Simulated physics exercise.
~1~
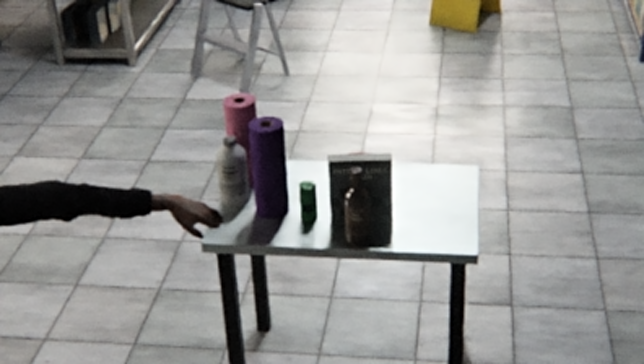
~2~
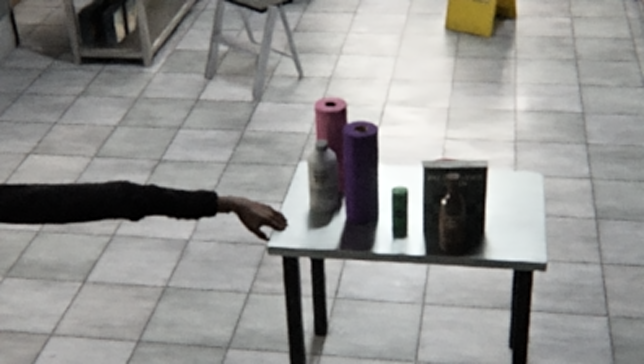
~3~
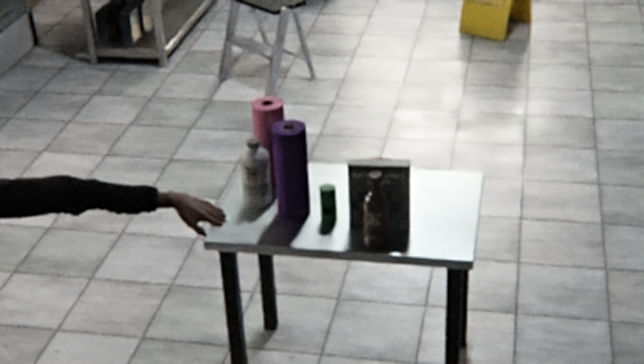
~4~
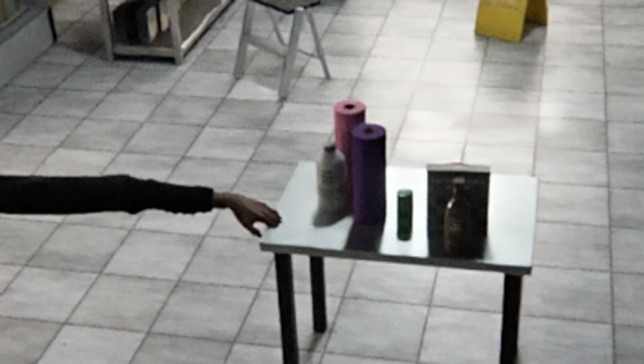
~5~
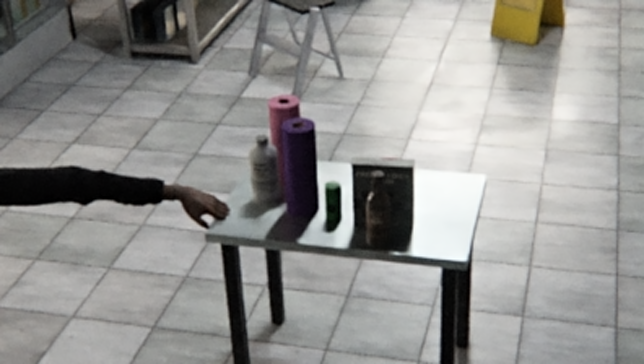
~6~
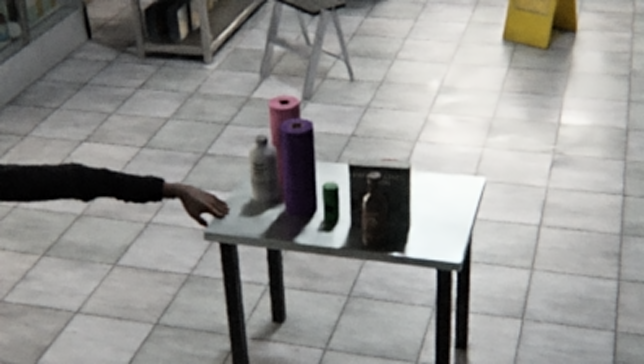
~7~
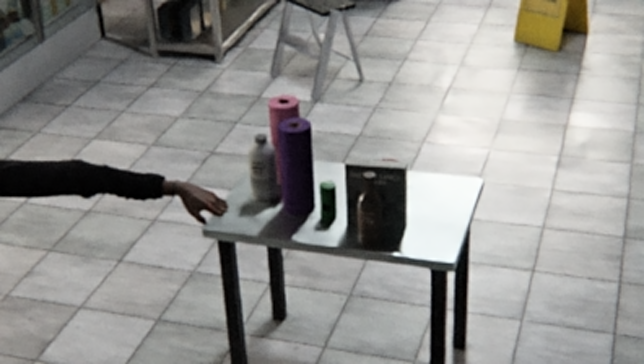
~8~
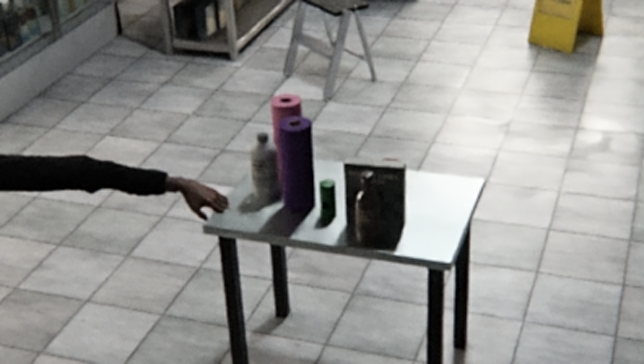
The clip opens on a small pale table on a tiled floor, holding a white bottle, tall pink and purple rolls, a small green shaker, and a brown bottle in front of a dark grey book. A dark-sleeved arm reaches in from the left, its hand at the table's edge. The table shifts right with everything on it, then comes back left. It moves right a second time and returns left once more. Finally it settles, the hand still at its edge, and all the visible items remain standing on top, the white bottle included.
